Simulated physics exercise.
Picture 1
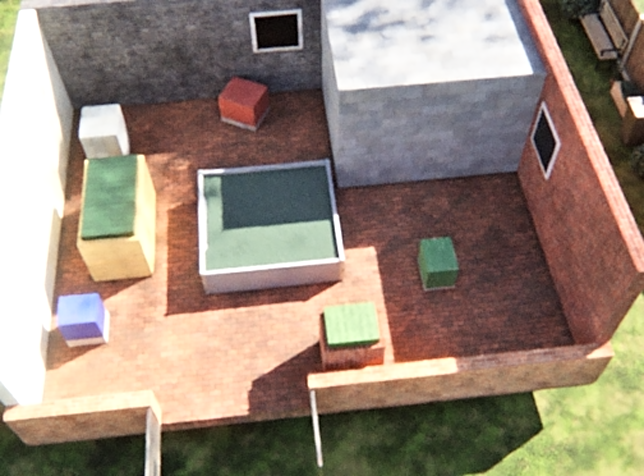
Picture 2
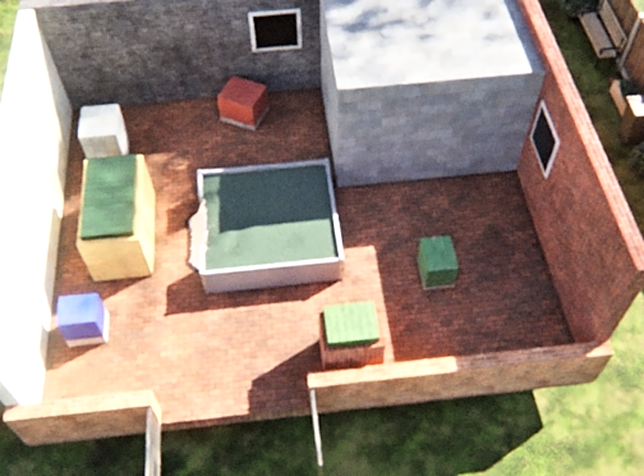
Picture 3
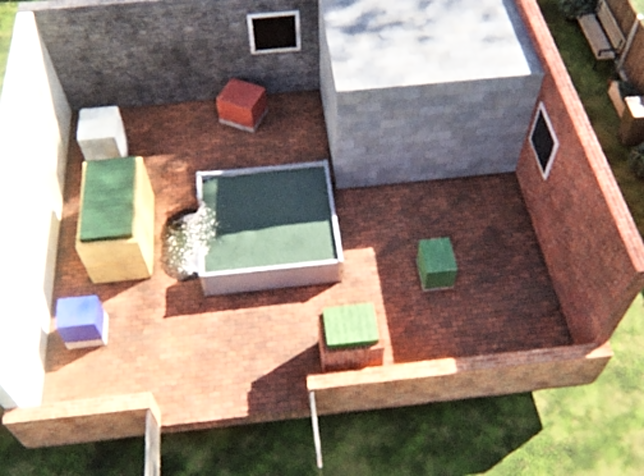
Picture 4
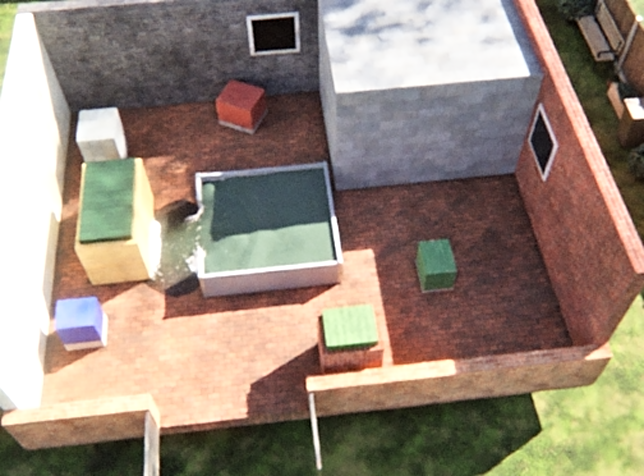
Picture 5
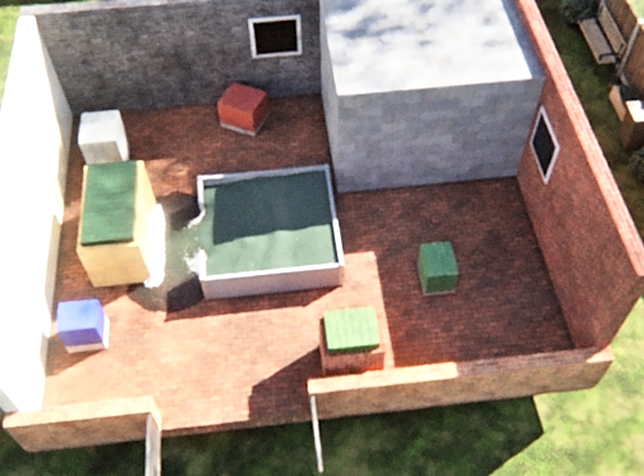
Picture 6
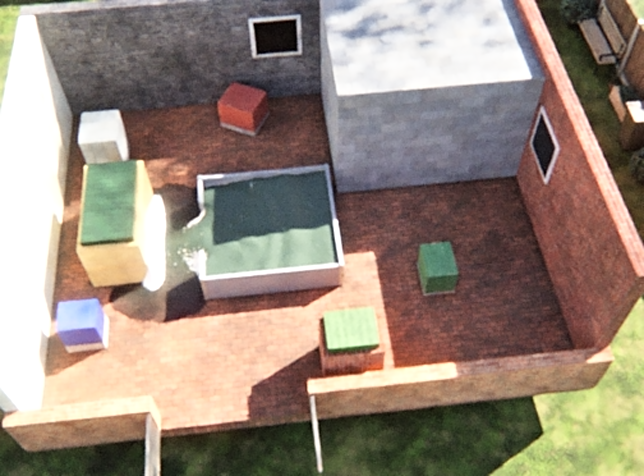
At the start, green water lies still in a pale-walled tank in a brick yard among coloured crates. The tank's left side breaks open, and water pours through the gap in a white, frothy burst. It runs left to the tall yellow crate and spreads along its base, while the crates stay put.
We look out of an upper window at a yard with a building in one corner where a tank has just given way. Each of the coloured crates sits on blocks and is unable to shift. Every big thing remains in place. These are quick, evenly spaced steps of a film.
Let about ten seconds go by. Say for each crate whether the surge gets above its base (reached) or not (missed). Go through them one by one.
Outcome: The green crate remains untouched by water. The red crate is touched by water. The blue crate remains untouched by water.
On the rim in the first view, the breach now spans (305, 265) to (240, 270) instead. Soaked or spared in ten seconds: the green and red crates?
Green gets drenched; red stays untouched.
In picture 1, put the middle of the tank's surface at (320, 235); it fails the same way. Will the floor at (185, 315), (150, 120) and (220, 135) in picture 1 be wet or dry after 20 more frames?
Submerged, submerged, submerged.
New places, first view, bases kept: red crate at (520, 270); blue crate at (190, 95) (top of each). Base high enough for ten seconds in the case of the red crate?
As for the red one, it keeps clear.
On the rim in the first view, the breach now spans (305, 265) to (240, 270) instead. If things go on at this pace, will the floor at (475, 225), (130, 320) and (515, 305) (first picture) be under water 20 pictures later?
In order: Spared, spared, swamped.
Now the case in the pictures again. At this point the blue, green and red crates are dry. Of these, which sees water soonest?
That would be the crate marked blue.
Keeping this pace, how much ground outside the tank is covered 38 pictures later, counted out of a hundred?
Roughly 55 %.
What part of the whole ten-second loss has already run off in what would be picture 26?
Close to 25 %.
A moment on, water covers 15 % of the floor; the green crate not reached, the red crate not reached, the blue crate water round its plinth.
Next, water covers 35 % of the floor; the green crate not reached, the red crate water round its plinth, the blue crate water round its plinth.
Then, water covers 45 % of the floor; the green crate not reached, the red crate water round its plinth, the blue crate water round its plinth.
Later, water covers 55 % of the floor; the green crate not reached, the red crate water round its plinth, the blue crate water round its plinth.
In the end, water covers 60 % of the floor; the green crate stayed above the water, the red crate was topped, the blue crate stayed above the water.
